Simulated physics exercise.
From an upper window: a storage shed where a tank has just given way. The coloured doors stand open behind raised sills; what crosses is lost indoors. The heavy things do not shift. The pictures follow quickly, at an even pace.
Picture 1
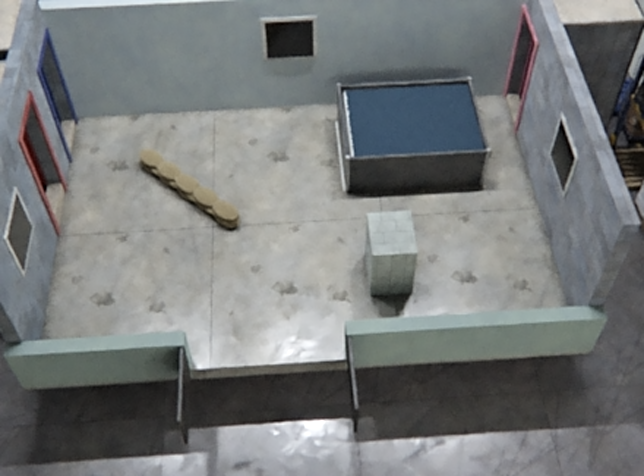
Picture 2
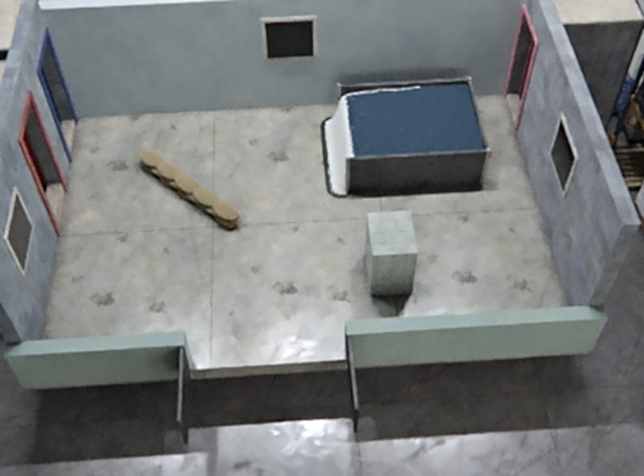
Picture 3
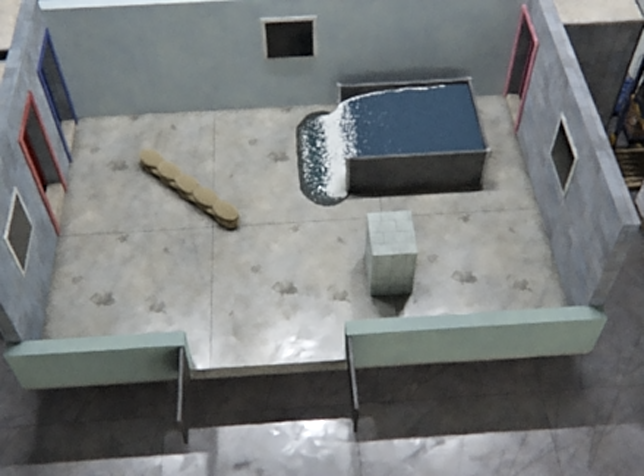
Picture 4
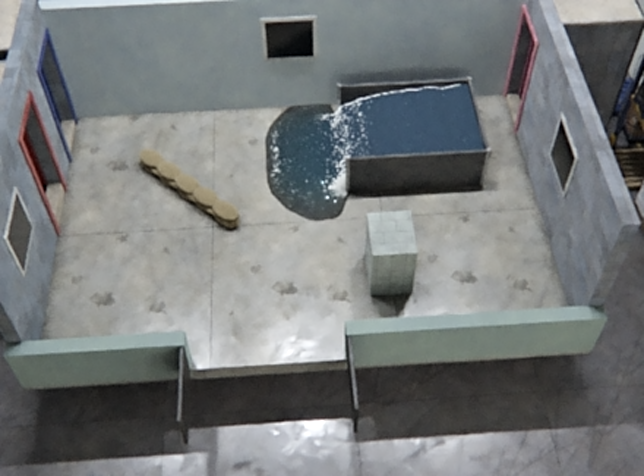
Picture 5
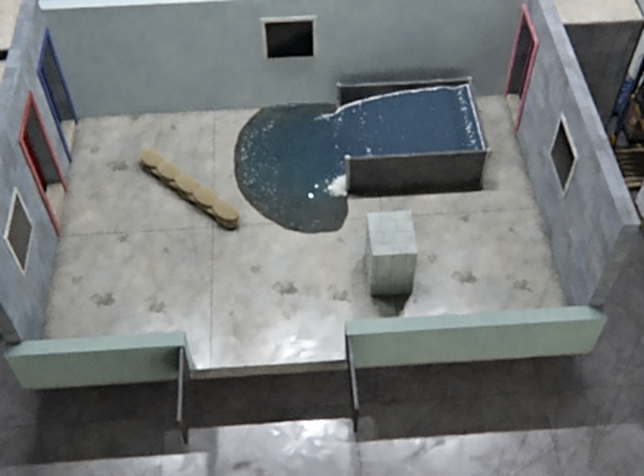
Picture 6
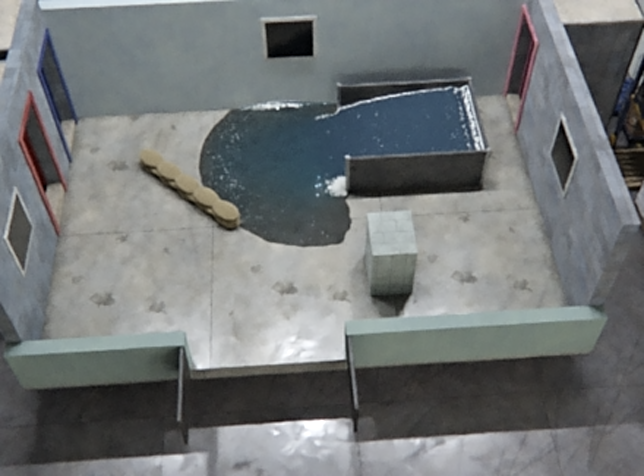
In a storage shed seen from above, still water sat in a dark tank until its left side gave way, and the water poured out, spreading left across the floor to a low, knobbly tan barrier.
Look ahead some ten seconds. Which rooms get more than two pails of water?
The blue door lets in a lot; the red door admits no more than that; the pink door admits no more than that.
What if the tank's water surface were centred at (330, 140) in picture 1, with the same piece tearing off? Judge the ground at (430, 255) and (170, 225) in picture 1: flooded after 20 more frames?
As listed: Dry, no water.
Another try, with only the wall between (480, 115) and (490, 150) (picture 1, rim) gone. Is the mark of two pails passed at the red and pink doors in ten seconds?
My reading: The red one is under; the pink one is over.
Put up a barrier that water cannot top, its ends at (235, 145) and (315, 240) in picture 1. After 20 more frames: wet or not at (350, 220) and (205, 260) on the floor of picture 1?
In that order: Covered, no water.
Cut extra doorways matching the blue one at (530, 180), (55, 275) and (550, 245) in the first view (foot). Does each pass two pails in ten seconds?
In turn: Holds, holds, takes less.
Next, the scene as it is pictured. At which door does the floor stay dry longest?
I say the door marked pink.
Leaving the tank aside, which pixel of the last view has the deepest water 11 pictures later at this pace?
At about (86, 122).
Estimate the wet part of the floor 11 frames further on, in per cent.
Near 40 in a hundred.
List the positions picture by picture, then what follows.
Still water in the water tank at (411, 120), in the first picture.
Water pours out at (344, 142) and has run to (344, 195), in the second picture.
Water pours out at (344, 145) and has run to (321, 202), in the third picture.
Water pours out at (344, 146) and has run to (295, 208), in the fourth picture.
Water pours out at (344, 147) and has run to (244, 189), in the fifth picture.
Water pours out at (344, 147) and has run to (205, 174), in the sixth picture.
A moment on, water covers 30 % of the floor; the blue door wet at the sill, nothing in, the red door not reached, the pink door not reached.
Next, water covers 40 % of the floor; the blue door over two buckets in, the red door not reached, the pink door not reached.
Then, water covers 55 % of the floor; the blue door far over two buckets in, the red door wet at the sill, nothing in, the pink door not reached.
Later, water covers 70 % of the floor; the blue door far over two buckets in, the red door wet at the sill, nothing in, the pink door not reached.
In the end, water covers 90 % of the floor; the blue door far over two buckets in, the red door wet at the sill, nothing in, the pink door under two buckets in.
